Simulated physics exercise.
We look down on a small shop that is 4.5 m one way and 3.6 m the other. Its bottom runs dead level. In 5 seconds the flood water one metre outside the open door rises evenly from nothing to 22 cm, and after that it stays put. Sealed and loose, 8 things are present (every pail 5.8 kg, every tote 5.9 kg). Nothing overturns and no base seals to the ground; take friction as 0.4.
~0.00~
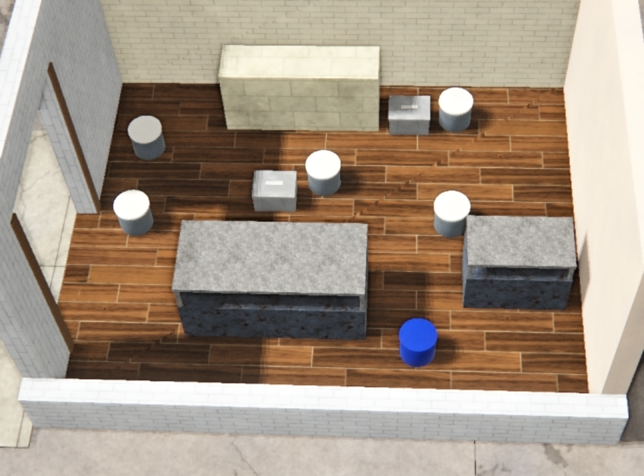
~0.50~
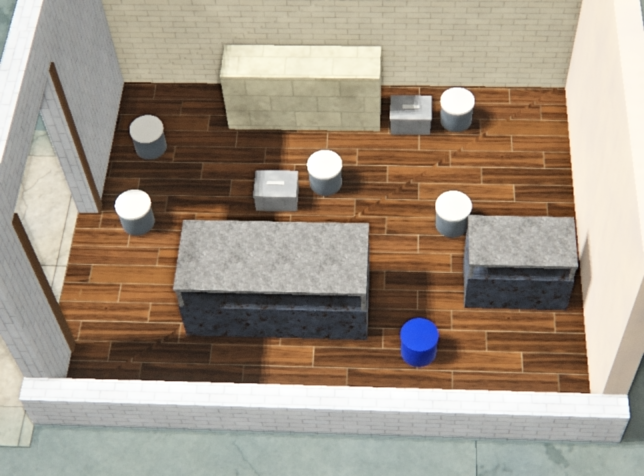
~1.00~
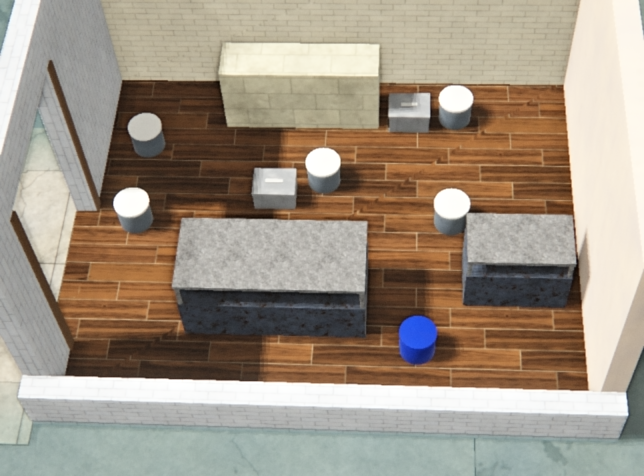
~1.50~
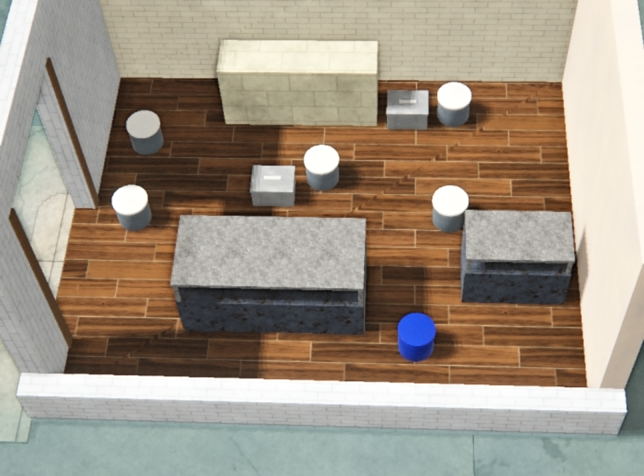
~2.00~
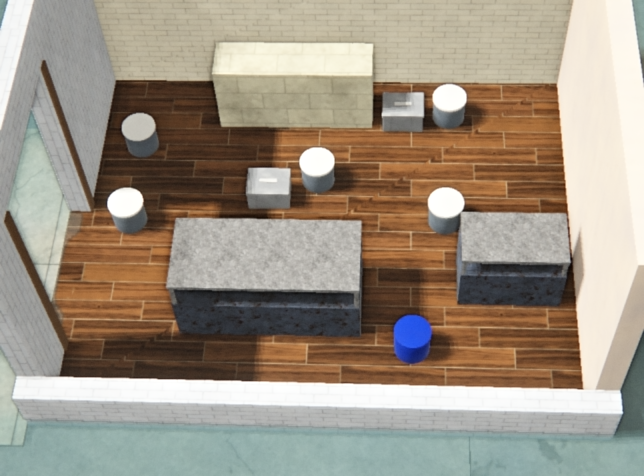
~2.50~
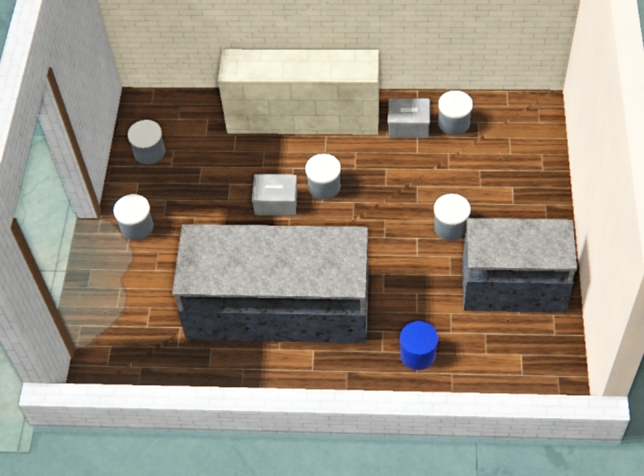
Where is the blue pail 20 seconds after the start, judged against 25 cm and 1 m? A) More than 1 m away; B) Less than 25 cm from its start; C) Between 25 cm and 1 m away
C, between 25 cm and 1 m away.
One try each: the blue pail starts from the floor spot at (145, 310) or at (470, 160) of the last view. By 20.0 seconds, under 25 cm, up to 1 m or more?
A long trip, then a small shift.
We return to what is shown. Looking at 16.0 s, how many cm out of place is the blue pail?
Displacement by then near 100 cm.
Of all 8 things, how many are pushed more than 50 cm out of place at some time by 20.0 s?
Answer: 7.
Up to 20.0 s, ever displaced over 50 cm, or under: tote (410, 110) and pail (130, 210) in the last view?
In turn: Below and above.
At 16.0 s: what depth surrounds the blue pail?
Depth: About 20 cm.
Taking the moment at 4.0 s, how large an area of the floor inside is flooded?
I'd put it close to 2.5 m2.
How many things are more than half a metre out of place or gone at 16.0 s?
At that time I count 6.
After 4.0 s the blue pail is near (419, 338), 0.0 m from its start, aground; 0 afloat.
After 9.0 s the blue pail is near (543, 341), 1.0 m from its start, afloat; 4 afloat.
After 16.0 s the blue pail is near (549, 338), 1.1 m from its start, afloat; 8 afloat.
After 20.0 s the blue pail is near (497, 319), 0.7 m from its start, afloat; 8 afloat.
